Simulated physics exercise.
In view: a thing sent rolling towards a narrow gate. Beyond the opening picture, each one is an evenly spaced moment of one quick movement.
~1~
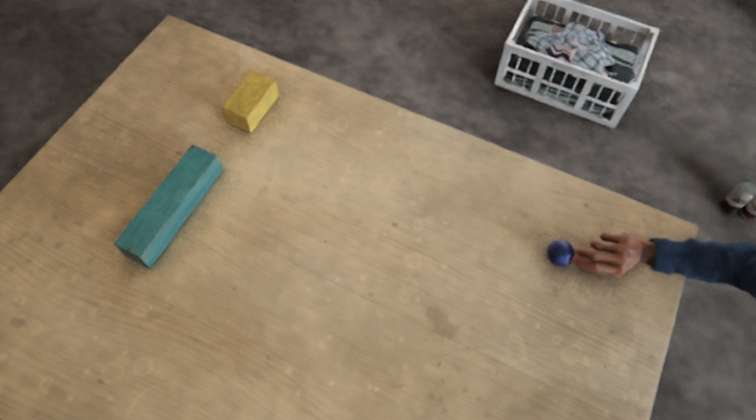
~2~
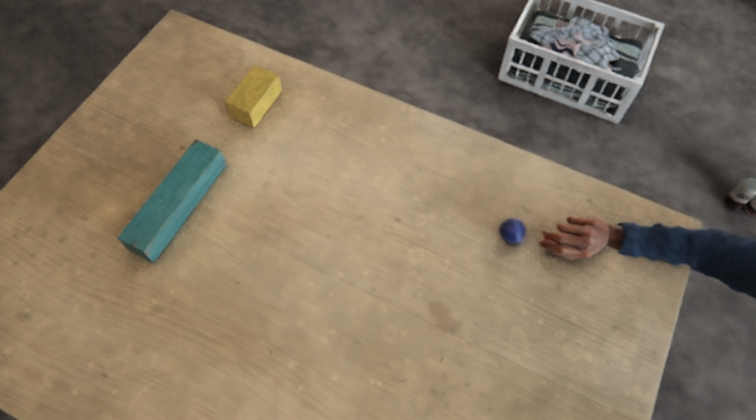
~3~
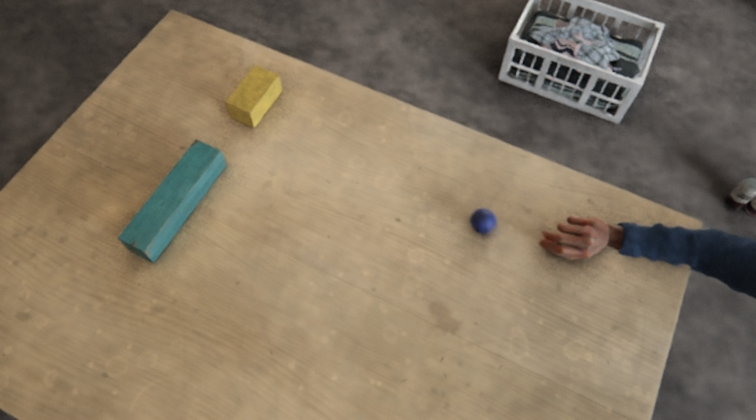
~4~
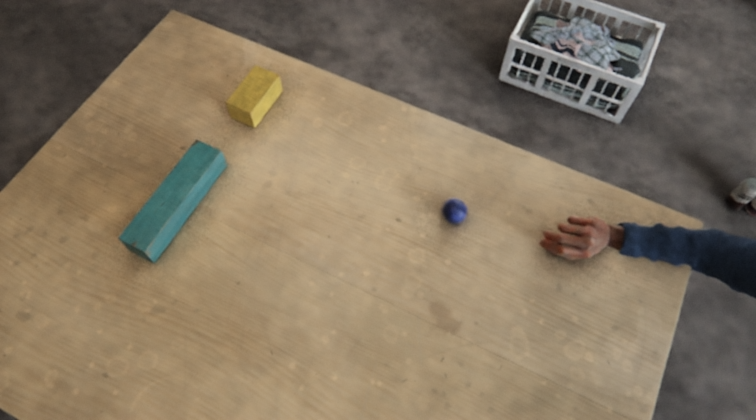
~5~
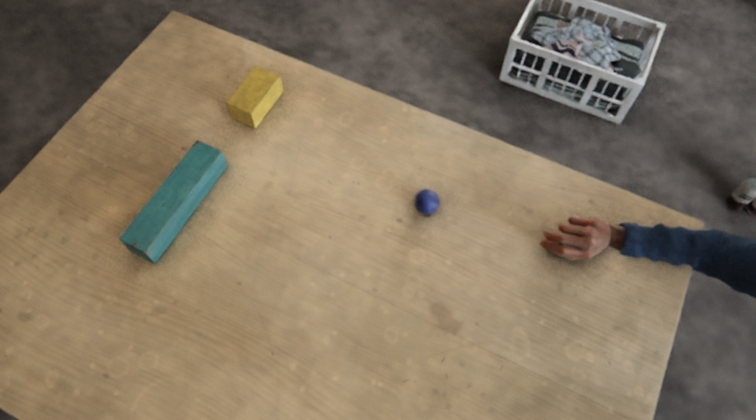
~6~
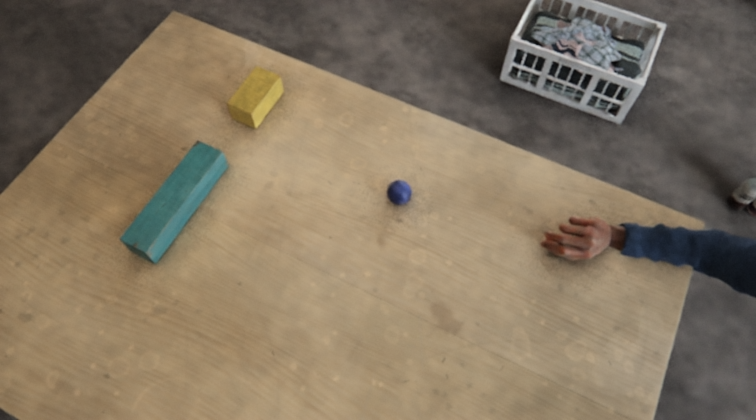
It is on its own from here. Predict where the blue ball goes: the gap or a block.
The blue ball goes through the gap.
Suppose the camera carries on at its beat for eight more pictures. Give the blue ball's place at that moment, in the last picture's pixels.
Predicted spot: Roughly (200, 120).
Then, 0.40 s past the last view, blue ball heading on near (149, 107).
Then, 0.90 s past the last view, blue ball heading on near (41, 172).
Then, 1.30 s past the last view, blue ball heading on.
Finally, the blue ball passes through its gap.
